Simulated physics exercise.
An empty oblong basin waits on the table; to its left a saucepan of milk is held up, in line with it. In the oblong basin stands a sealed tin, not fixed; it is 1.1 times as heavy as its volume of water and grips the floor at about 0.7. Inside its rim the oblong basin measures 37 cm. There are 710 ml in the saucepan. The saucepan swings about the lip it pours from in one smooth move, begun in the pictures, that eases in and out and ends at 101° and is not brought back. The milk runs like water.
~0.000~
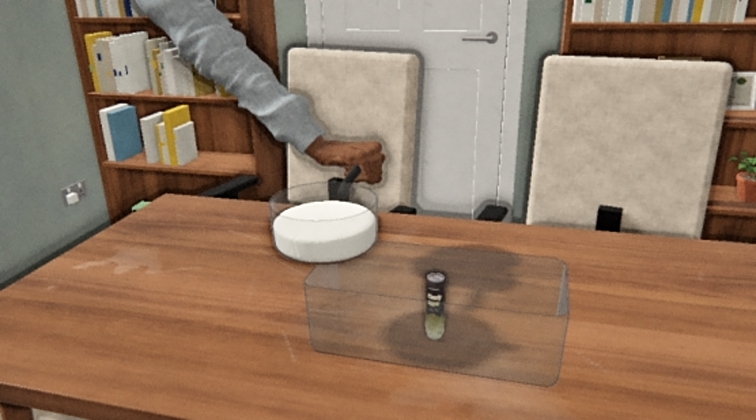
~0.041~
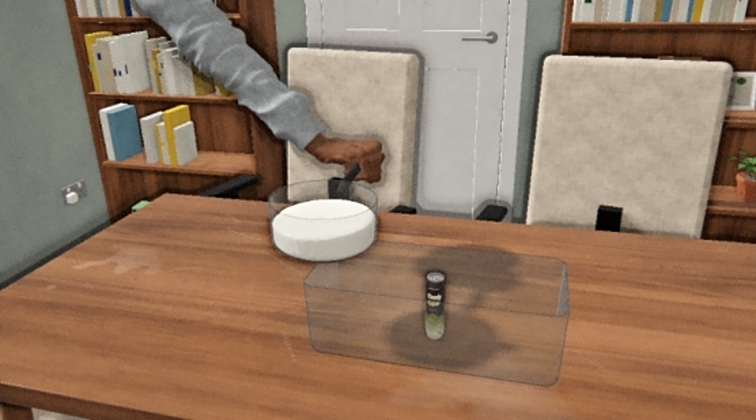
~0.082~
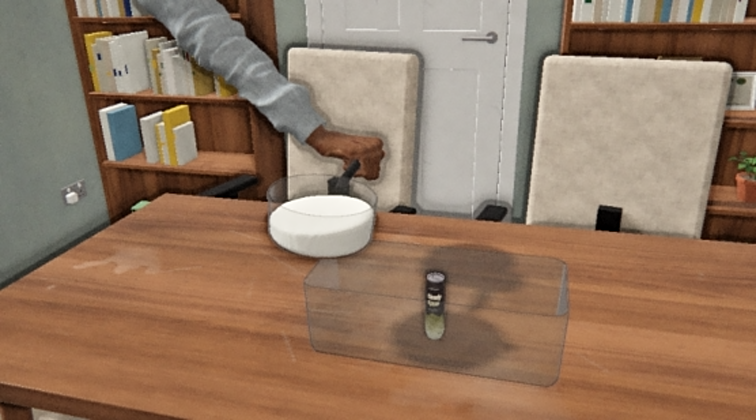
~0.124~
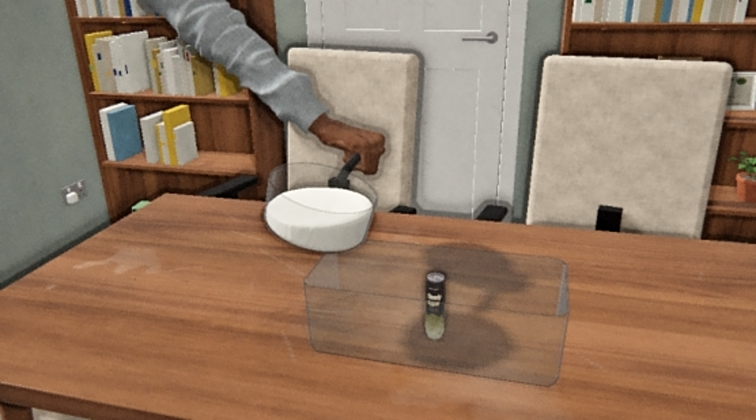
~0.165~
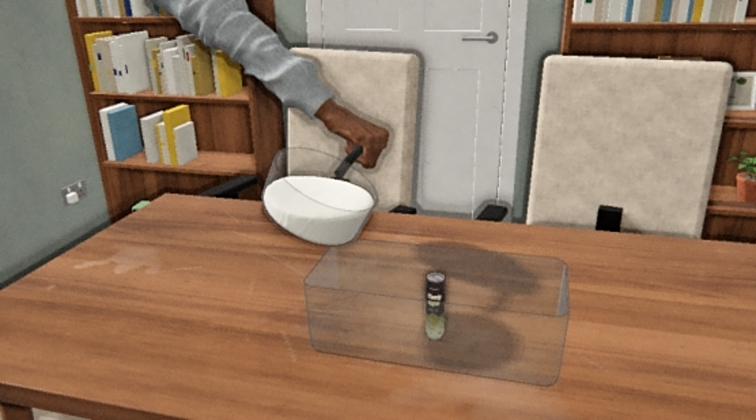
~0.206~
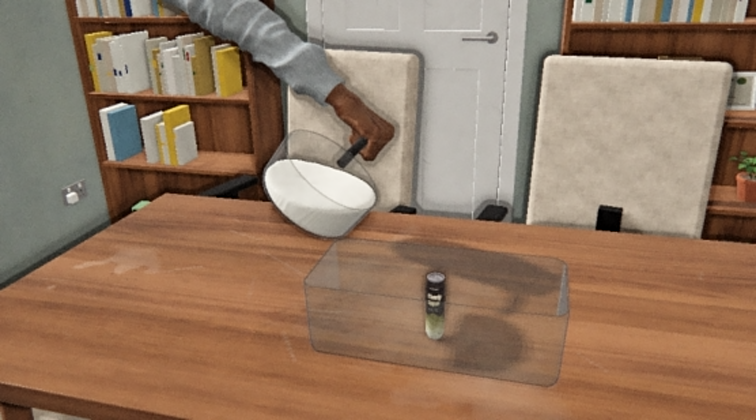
A clear saucepan of white milk, held by its dark handle in a brown hand with a grey sleeve, starts level and tilts smoothly further toward the right, the milk shifting inside it. Below and to its right, a transparent oblong basin rests on the brown wooden table with a small dark and pale-green tin visible through it. The fixed, slightly raised view faces two cream chairs, a white door and bookshelves.
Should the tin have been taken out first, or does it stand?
It keeps standing.
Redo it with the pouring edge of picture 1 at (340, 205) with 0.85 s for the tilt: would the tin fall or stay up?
Then it topples.
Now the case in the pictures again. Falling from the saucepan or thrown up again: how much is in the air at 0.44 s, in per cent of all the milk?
Near 56 in a hundred.
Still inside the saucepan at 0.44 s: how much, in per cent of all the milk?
Some 40 per cent.
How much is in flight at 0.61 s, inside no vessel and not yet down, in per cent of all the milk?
Some 12 per cent.
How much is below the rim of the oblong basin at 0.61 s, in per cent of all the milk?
About 82 per cent.
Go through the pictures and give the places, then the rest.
It leans 0°; its right rim is at (375, 206); the milk meets the walls at (279, 214) and (375, 223); the oblong basin's rim runs from (321, 260) to (567, 287); the tin's top is at (436, 280), in the first frame.
It leans 2°; its right rim is at (375, 205); the milk meets the walls at (279, 213) and (374, 221), in the second frame.
It leans 7°; its right rim is at (375, 206); the milk meets the walls at (276, 208) and (373, 216), in the third frame.
It leans 16°; its right rim is at (375, 206); the milk meets the walls at (273, 198) and (373, 209), in the fourth frame.
It leans 27°; its right rim is at (374, 206); the milk meets the walls at (271, 183) and (373, 203), in the fifth frame.
It leans 39°; its right rim is at (374, 206); the milk meets the walls at (273, 163) and (373, 197), in the sixth frame.
Then, 0.44 s in, the tilt is 99° and 40 per cent is still to pour; the tin stands where it began.
Then, 0.61 s in, the tilt is 101° and 6 per cent is still to pour; the tin stands where it began.
Then, 0.79 s in, the tilt is 101° and 1 per cent is still to pour; the tin stands where it began.
Then, 0.98 s in, the tilt is 101° and 0 per cent is still to pour; the tin stands where it began.
Finally, the tin stands where it began.
